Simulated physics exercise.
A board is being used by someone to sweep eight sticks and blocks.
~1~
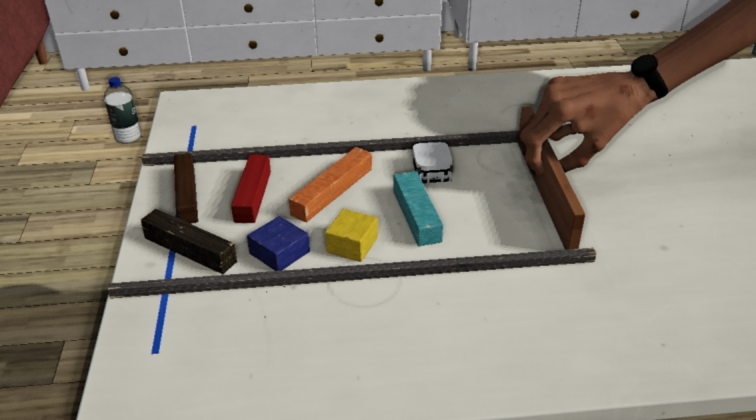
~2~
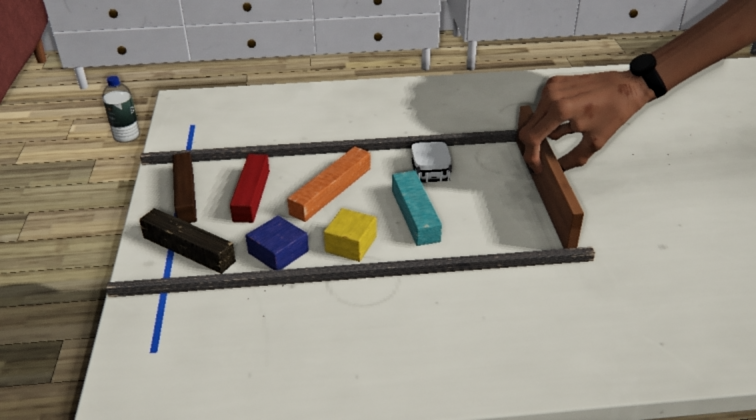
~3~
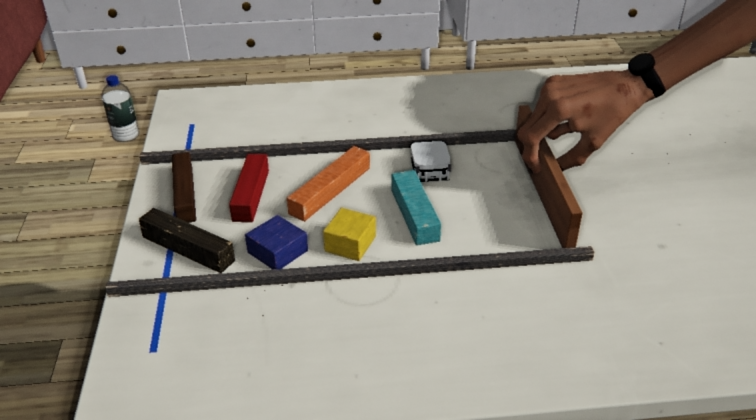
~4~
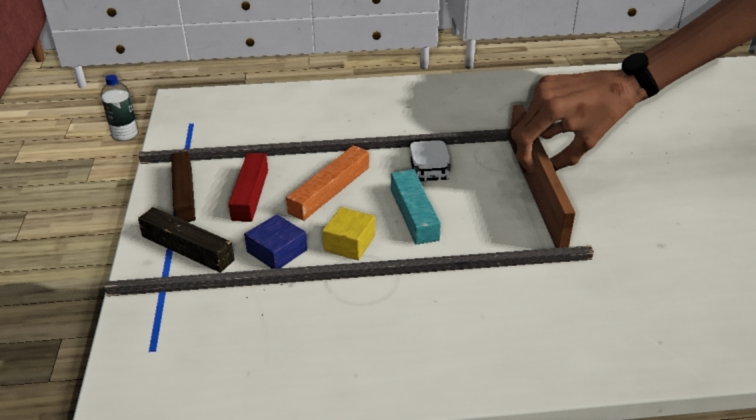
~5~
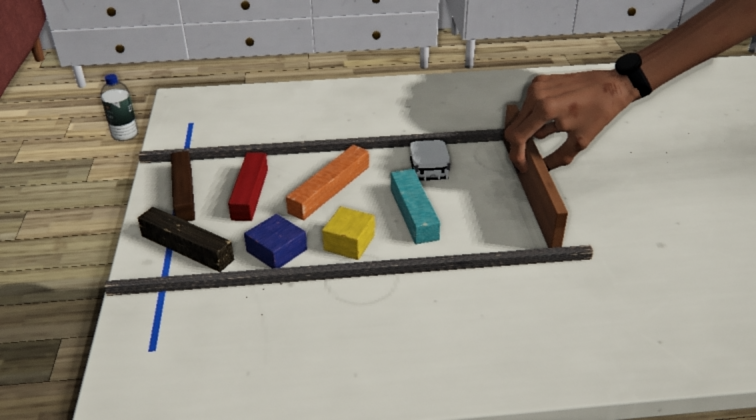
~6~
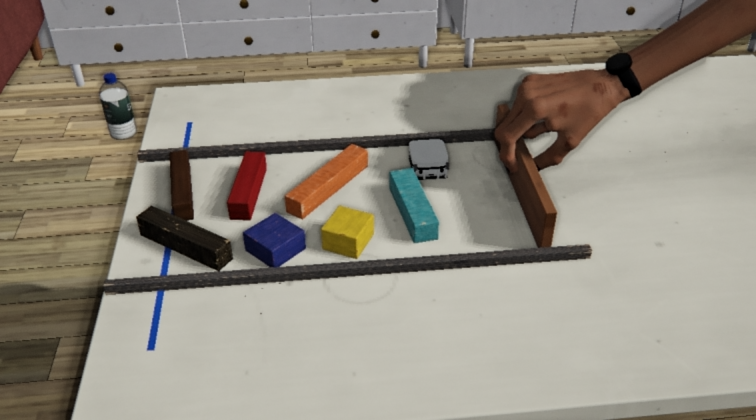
A hand wearing a black watch held a brown board upright, then slid it a short way left between two dark rails, while the colourful blocks and small white case ahead of it stayed put.
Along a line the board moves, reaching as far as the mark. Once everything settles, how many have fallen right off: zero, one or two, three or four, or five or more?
By then, three or four have fallen off.
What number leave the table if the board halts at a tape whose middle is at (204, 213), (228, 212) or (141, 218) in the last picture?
Floor tally per try: 3 / 1 / 6.
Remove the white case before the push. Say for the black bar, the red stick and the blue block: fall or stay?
The black bar comes off; the red stick comes off; the blue block comes off.
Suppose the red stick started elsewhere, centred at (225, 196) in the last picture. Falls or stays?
From that start it falls away.
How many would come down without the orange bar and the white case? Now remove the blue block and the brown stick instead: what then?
2 for the first case, 2 for the second.
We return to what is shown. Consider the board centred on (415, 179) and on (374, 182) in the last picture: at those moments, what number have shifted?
Respectively 2 and 4.
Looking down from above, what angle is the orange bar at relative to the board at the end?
It comes to around 10 degrees.
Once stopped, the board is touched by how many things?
2 are in contact with it.
Soon after, none off yet; brown stick at rest near (181, 185); black bar at rest near (184, 238); red stick at rest near (248, 185).
After that, none off yet; brown stick at rest near (181, 185); black bar moving near (171, 241); red stick at rest near (246, 185).
And then, none off yet; brown stick displaced a little near (139, 189); black bar tilting well over near (94, 251); red stick displaced about its own width near (160, 195).
In the end, the number that fall off is three or four; gone, blue block, red stick, black bar and brown stick.
